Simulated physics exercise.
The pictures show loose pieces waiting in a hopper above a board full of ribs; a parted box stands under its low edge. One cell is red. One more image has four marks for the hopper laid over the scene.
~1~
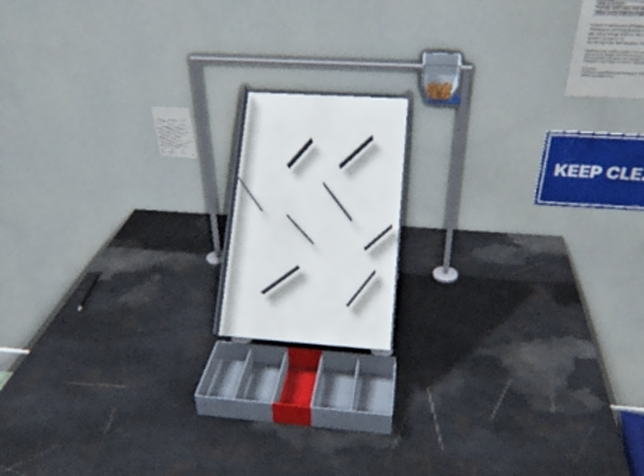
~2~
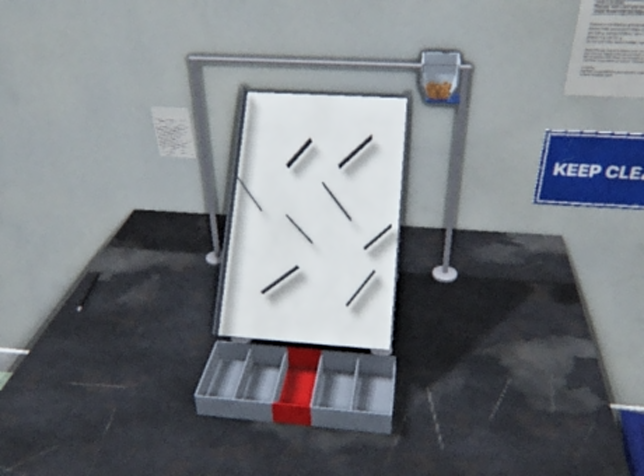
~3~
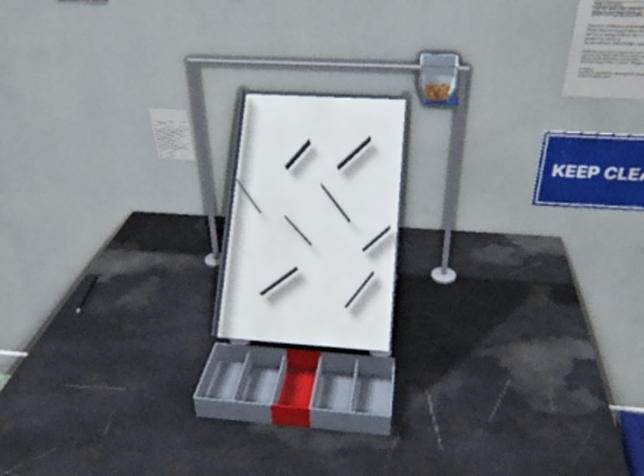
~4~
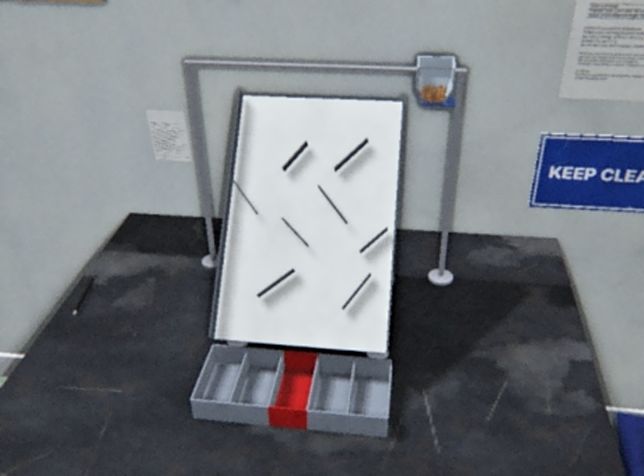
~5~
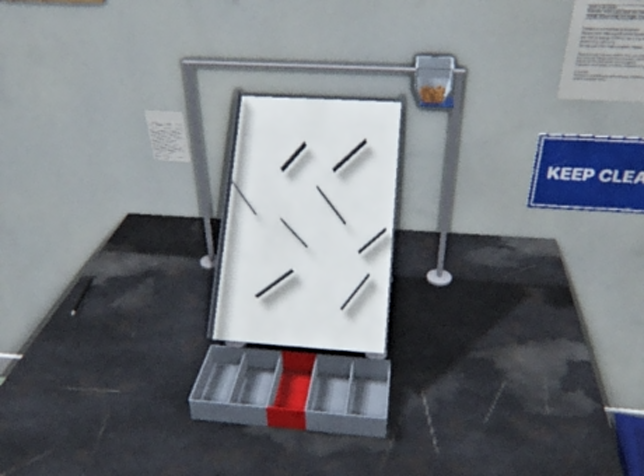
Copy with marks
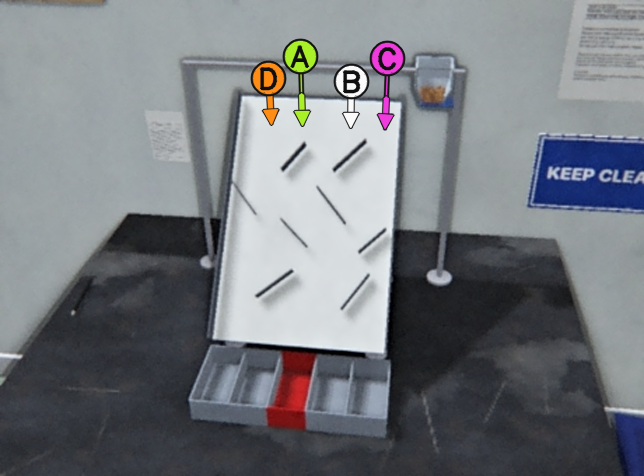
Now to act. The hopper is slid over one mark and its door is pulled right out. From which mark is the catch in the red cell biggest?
The answer is mark C.
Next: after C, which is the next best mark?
Mark B.
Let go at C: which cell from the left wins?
It is the third one.
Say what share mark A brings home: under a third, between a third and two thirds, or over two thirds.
It is under a third.
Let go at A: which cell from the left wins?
The first from the left.
On the marked copy, mark A meets the board at (302, 120); mark B meets the board at (350, 122); mark C meets the board at (385, 123); mark D meets the board at (271, 119).
With A, a small part in the red cell, most in other cells.
With B, about a third in the red cell, about two thirds in other cells, a stray few held on the board.
With C, about half in the red cell, about half in other cells, a stray few held on the board.
With D, a stray few in the red cell, nearly all in other cells.
